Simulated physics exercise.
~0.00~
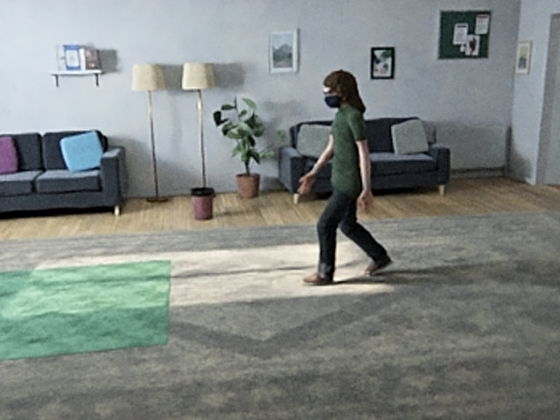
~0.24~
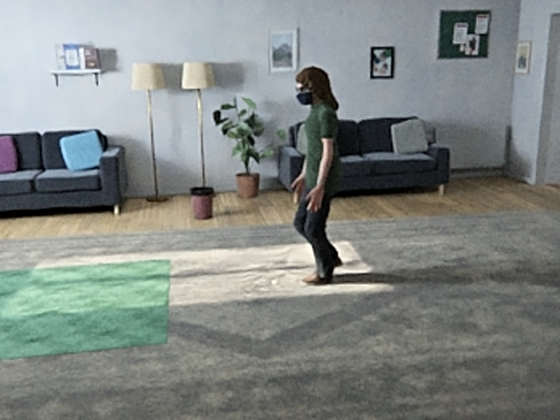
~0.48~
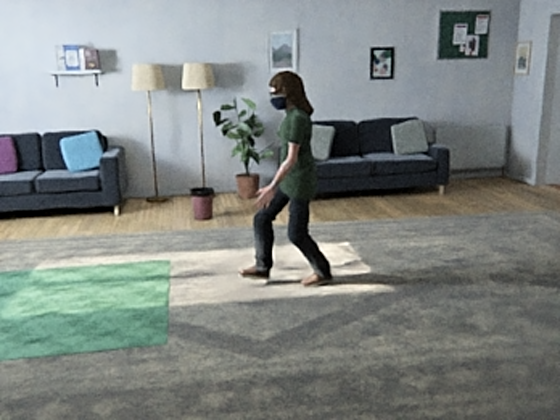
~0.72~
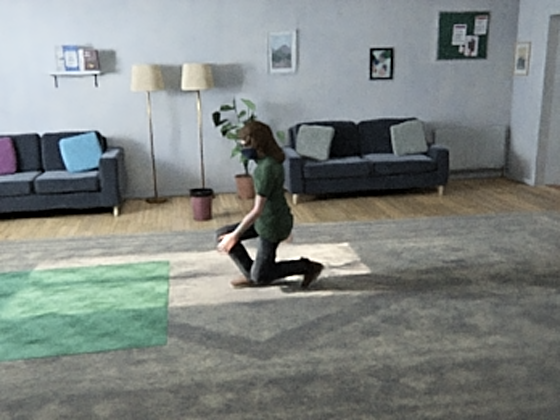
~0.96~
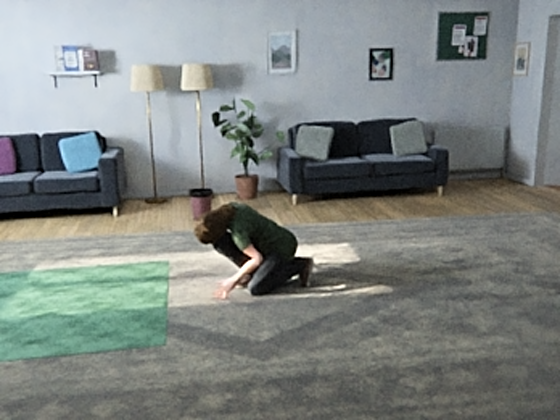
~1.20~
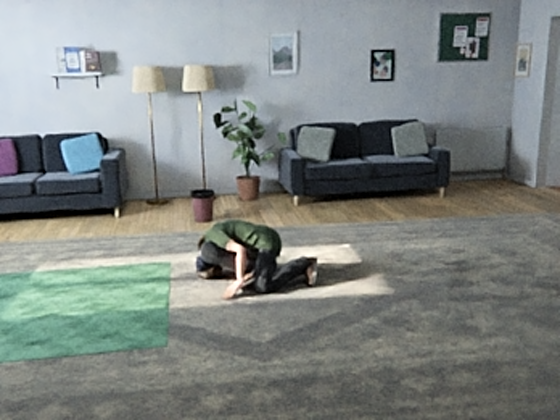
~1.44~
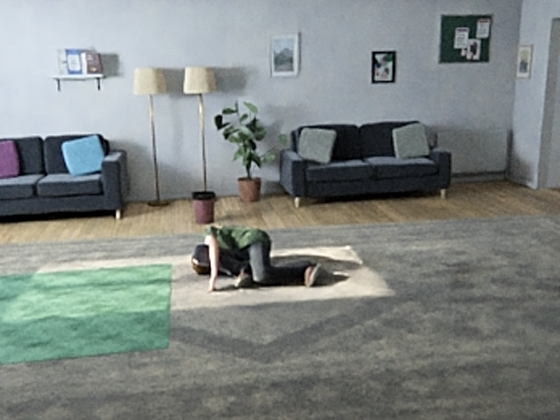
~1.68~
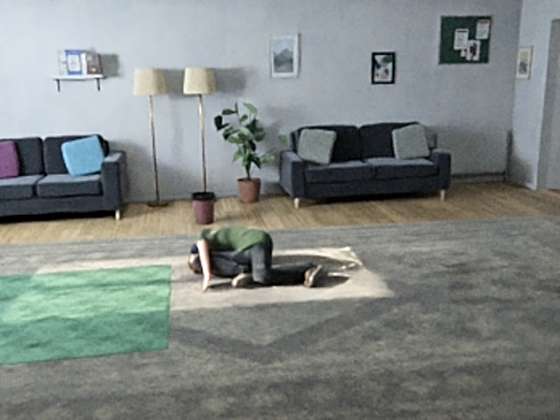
In a pale-walled lounge seen from across the room by a slightly swaying camera, two dark sofas, two floor lamps and a potted plant line the wooden floor along the back wall. A green mat lies at the left on a grey patterned carpet, beside a pale sunlit patch. A person with long brown hair, a dark face mask, green shirt and dark trousers walks left towards the mat. The person sinks to the knees, then folds forward, hands reaching the carpet. They end crumpled face down, with head, chest and hips all short of the mat's near edge.
